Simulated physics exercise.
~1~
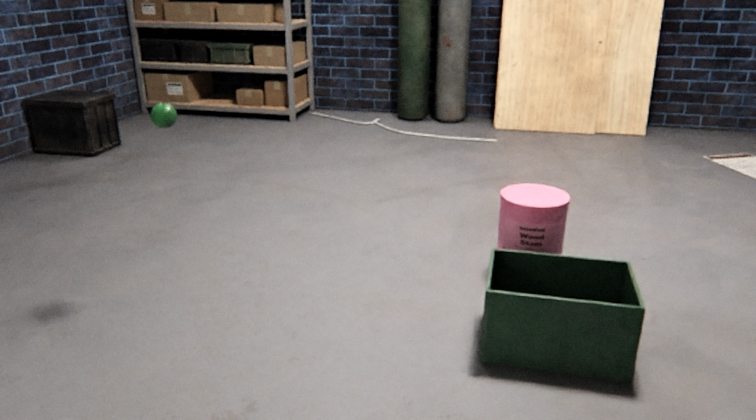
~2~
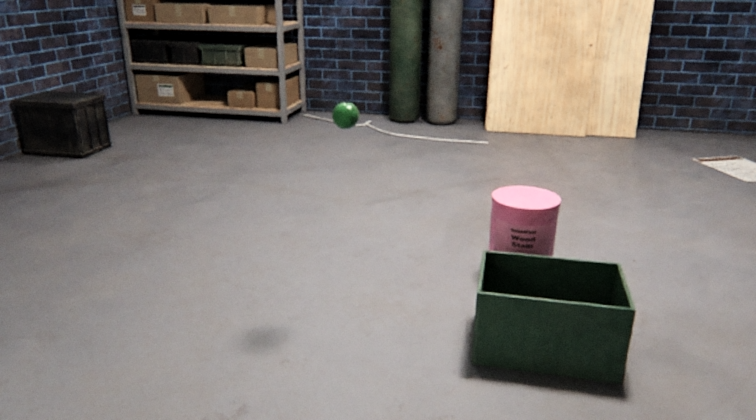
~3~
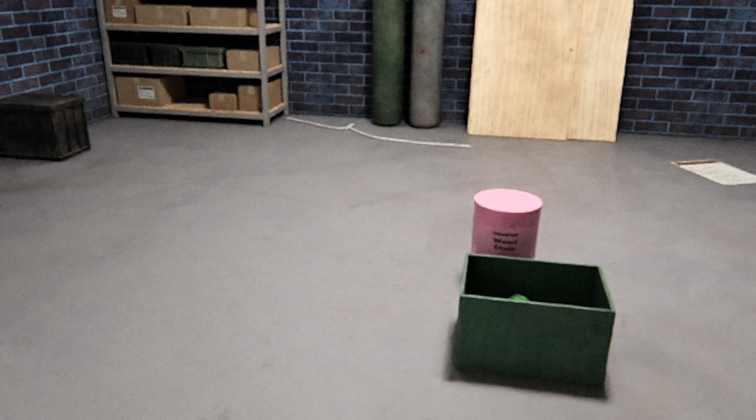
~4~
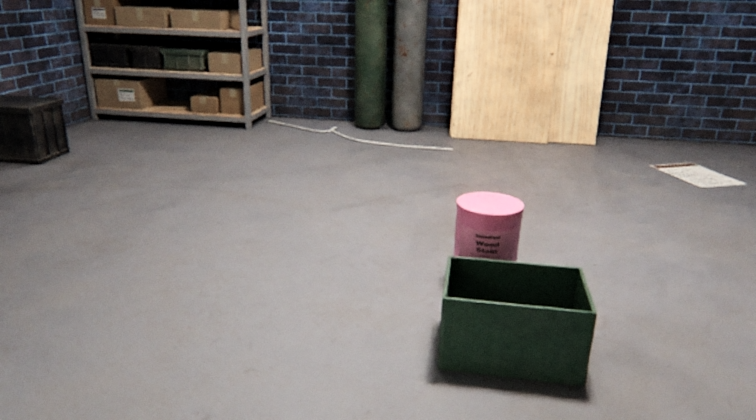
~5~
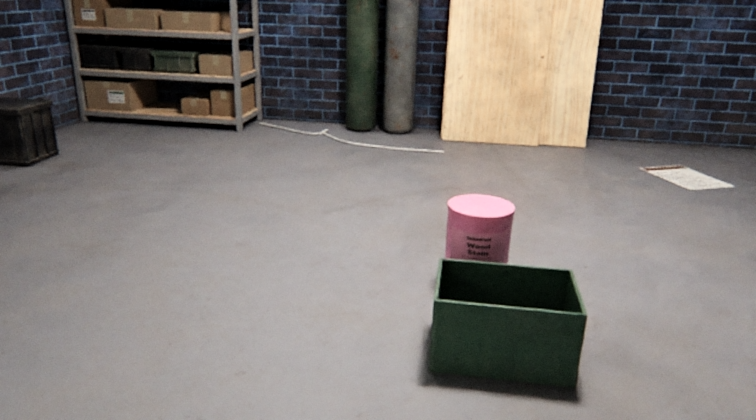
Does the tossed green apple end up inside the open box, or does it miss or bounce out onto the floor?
It ends up inside the box. It drops in over the open top and does not come back out.
